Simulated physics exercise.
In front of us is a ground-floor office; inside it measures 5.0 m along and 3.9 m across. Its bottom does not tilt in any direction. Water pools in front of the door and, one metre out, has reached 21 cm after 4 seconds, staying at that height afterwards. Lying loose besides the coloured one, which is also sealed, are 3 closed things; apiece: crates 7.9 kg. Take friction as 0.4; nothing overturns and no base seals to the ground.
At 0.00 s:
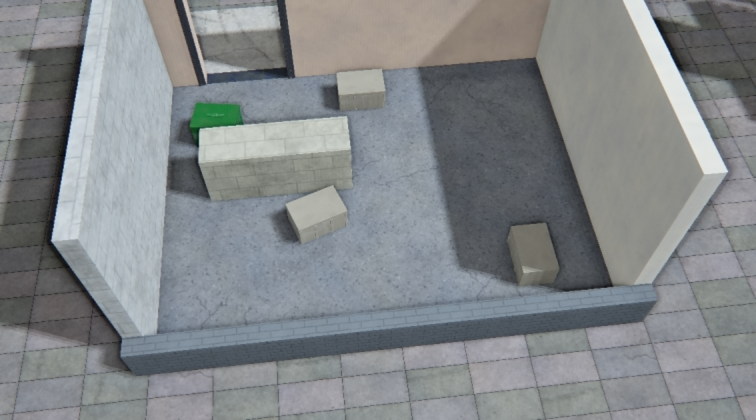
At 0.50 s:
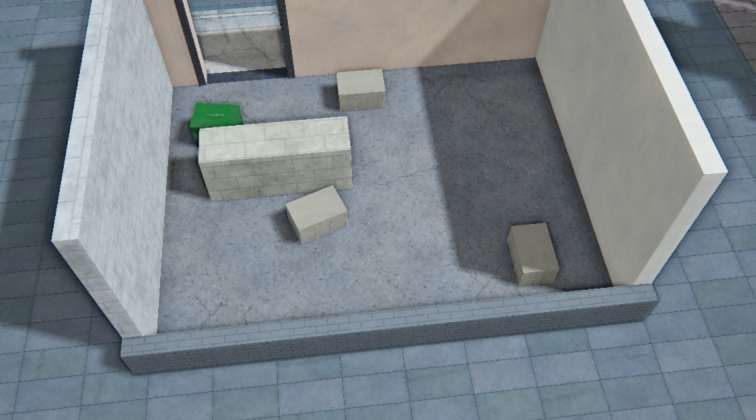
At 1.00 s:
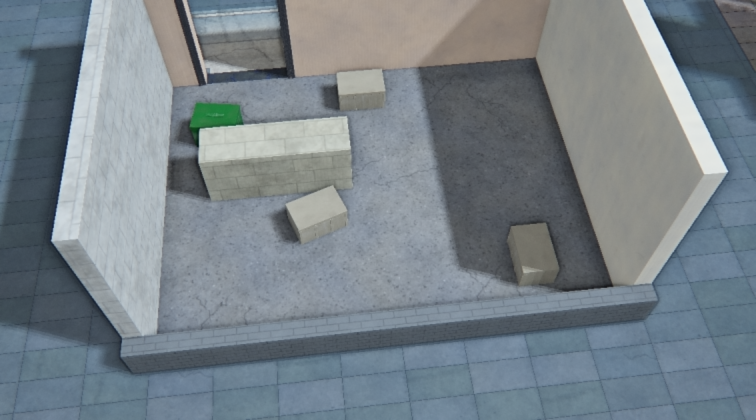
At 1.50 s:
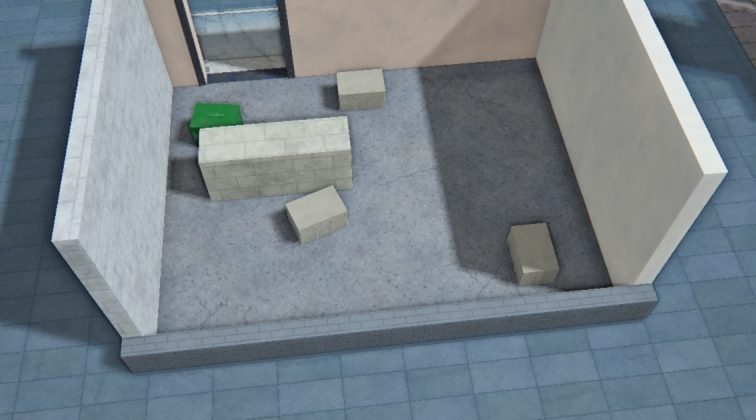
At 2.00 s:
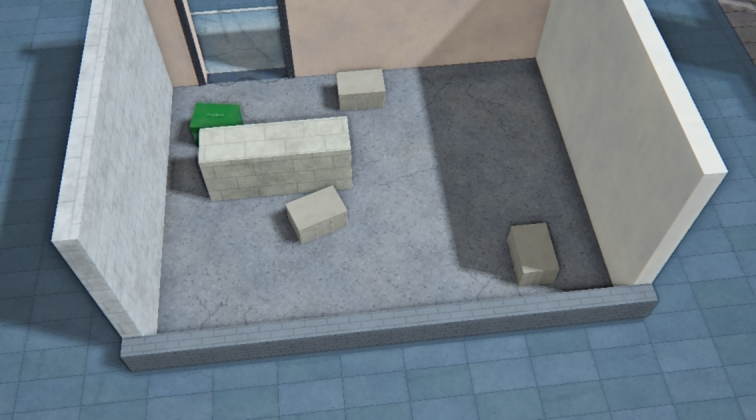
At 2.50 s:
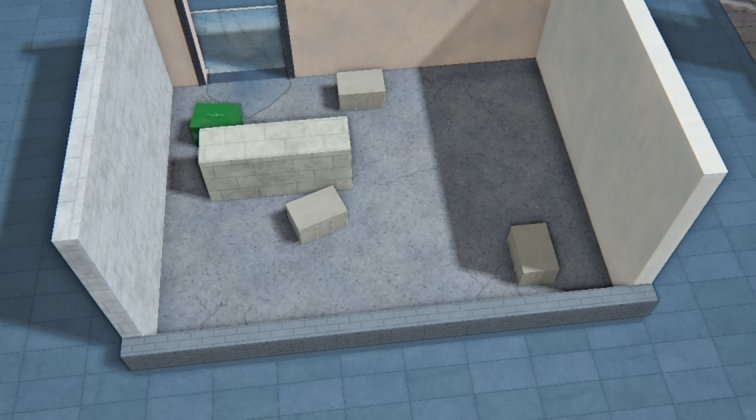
Water spread over the paving outside a small open-topped room, turning it blue, and finally a thin patch crept in through the doorway, while the green chest and the pale blocks stayed still.
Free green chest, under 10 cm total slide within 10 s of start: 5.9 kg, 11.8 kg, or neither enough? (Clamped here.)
Short answer: Neither one.
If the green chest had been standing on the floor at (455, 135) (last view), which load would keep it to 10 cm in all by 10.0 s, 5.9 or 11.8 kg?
Result: Both fail.
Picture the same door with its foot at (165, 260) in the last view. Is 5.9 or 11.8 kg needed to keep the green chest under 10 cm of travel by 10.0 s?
Answer: The lower mass works.
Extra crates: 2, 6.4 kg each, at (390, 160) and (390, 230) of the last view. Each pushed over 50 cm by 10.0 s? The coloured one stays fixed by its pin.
In turn: More, under.
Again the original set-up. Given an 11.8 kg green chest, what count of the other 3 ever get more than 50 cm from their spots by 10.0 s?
That comes to 0.
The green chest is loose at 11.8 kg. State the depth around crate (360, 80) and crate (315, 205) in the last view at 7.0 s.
Around 2 cm and 0 cm.
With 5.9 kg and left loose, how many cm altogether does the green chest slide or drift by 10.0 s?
About 550 cm.
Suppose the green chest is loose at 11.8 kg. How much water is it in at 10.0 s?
Close to 3 cm deep.
After 3.5 s the green chest would be 26 cm from its start with 5.9 kg and 12 cm from its start with 11.8 kg; 3 cm of water round it then.
After 4.5 s the green chest would be 62 cm from its start with 5.9 kg and 45 cm from its start with 11.8 kg; 7 cm of water round it then.
After 7.0 s the green chest would be 265 cm from its start with 5.9 kg and 224 cm from its start with 11.8 kg; 3 cm of water round it then.
After 10.0 s the green chest would be 322 cm from its start with 5.9 kg and 266 cm from its start with 11.8 kg; 3 cm of water round it then.
